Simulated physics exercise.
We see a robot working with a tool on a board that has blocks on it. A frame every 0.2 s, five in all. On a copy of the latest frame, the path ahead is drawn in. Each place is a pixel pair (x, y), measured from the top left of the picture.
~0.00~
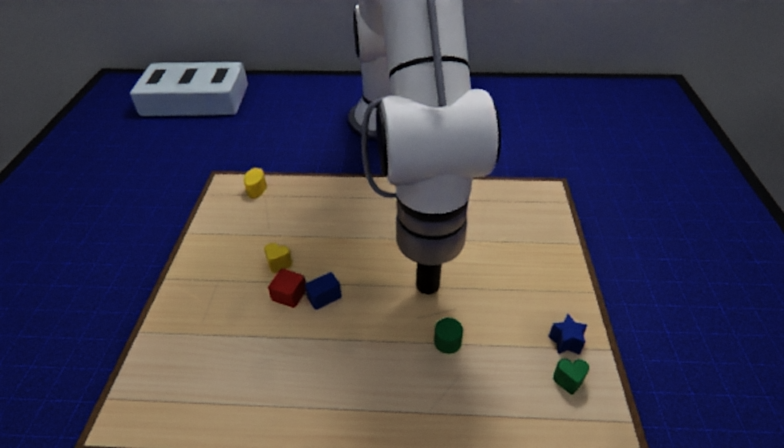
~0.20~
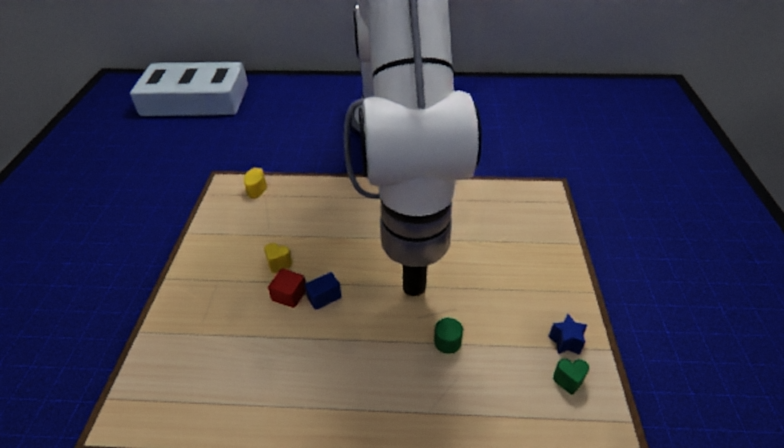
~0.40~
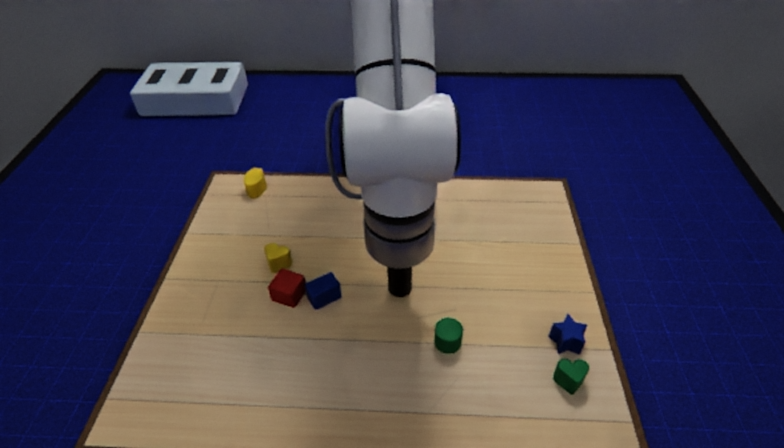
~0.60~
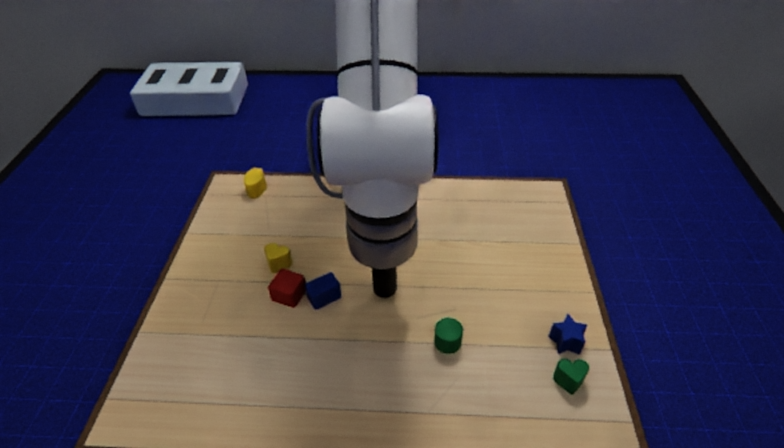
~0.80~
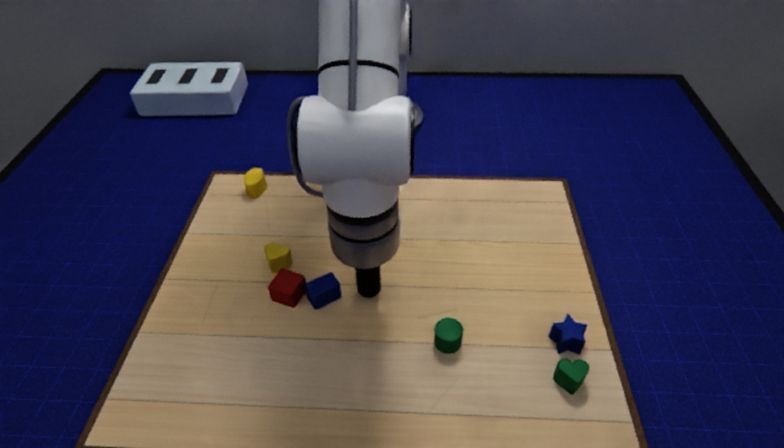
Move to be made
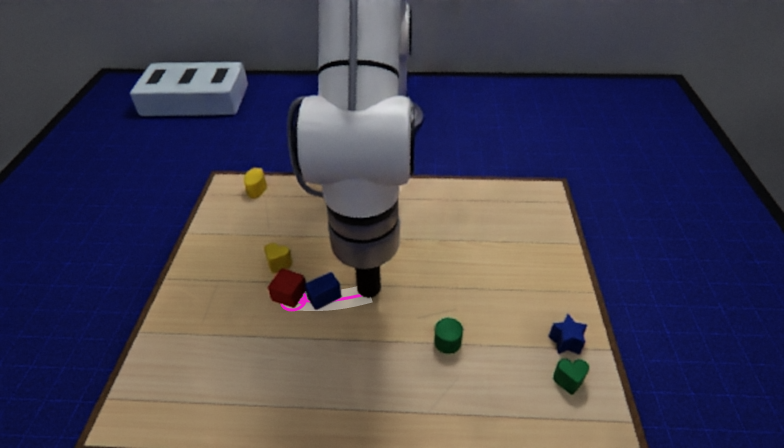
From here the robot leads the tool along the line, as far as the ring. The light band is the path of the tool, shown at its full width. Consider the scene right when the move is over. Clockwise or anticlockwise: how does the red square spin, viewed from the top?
Spins clockwise.
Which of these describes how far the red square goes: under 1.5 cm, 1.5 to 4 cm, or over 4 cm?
My answer is that it shifts over 4 cm.
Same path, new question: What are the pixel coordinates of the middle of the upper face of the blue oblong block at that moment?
The middle of its top is at (261, 295).
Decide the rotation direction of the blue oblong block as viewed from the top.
Rotates counter-clockwise.
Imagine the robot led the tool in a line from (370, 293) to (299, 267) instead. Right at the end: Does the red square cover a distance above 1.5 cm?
Going by the path, no.
The line goes from (370, 293) over (345, 299) and (319, 301) to (294, 300).
What follows on the original path. One third of the way, tool at (344, 294); red square at (283, 281); blue oblong block at (313, 285).
Two thirds of the way, tool at (317, 296); red square at (264, 280), turned 40° clockwise; blue oblong block at (285, 290).
At the end, tool at (292, 296); yellow heart-shaped block unmoved; red square at (246, 277), turned 65° clockwise; blue oblong block at (261, 295), turned 35° anticlockwise.
